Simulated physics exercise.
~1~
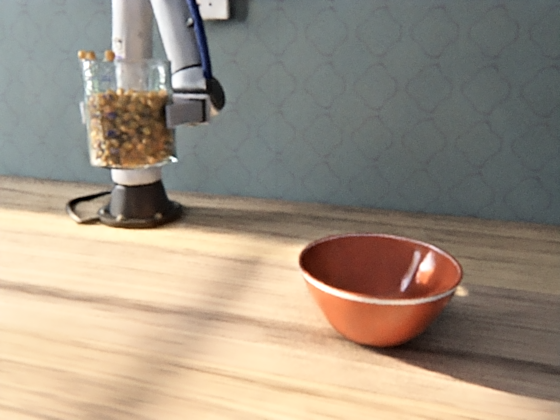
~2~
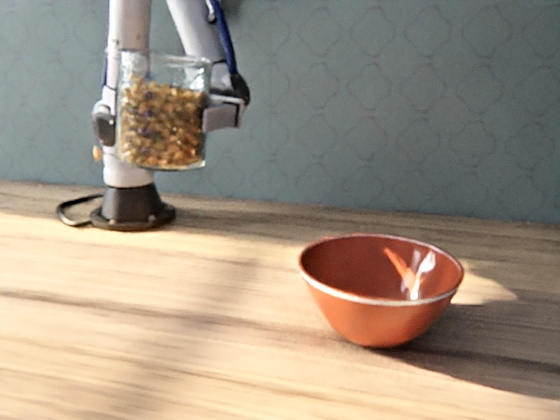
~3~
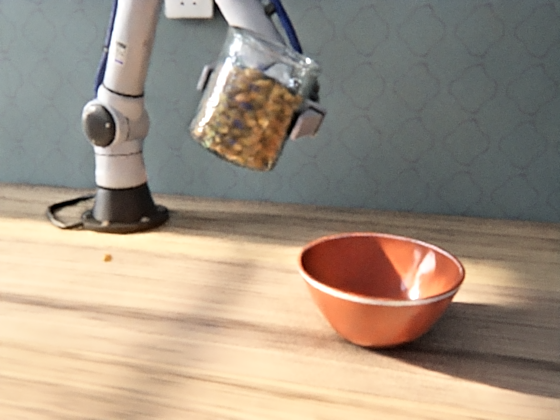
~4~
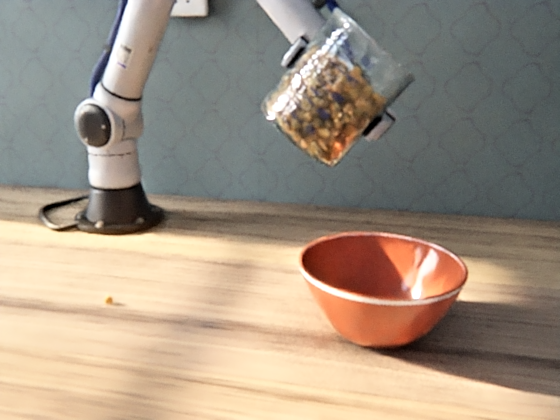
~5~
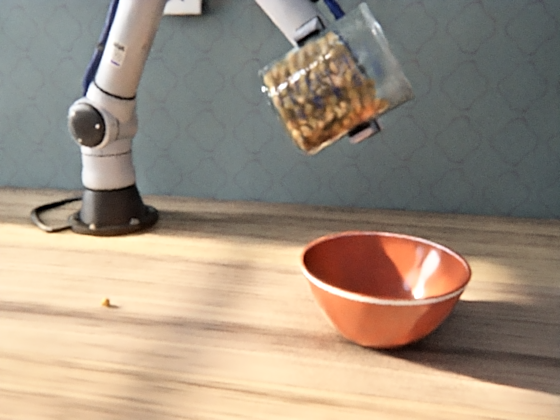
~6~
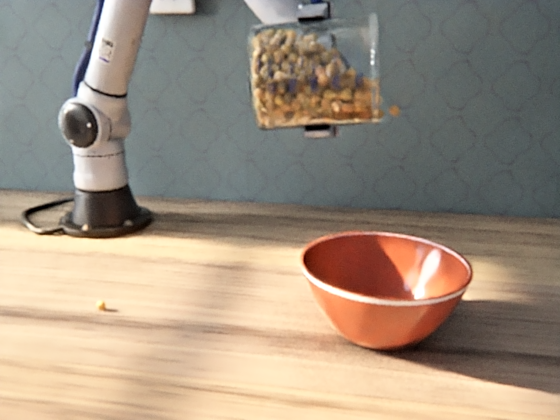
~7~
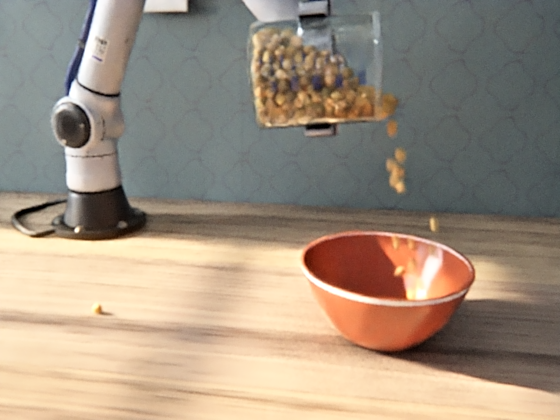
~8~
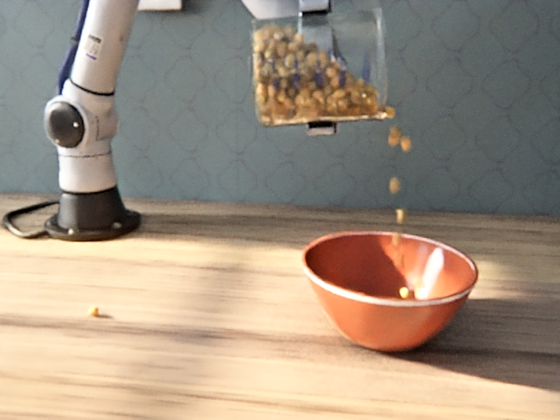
Robot arm carrying a clear beaker of dried chickpeas rightward, tipping it on its side and spilling some into a reddish-brown bowl.
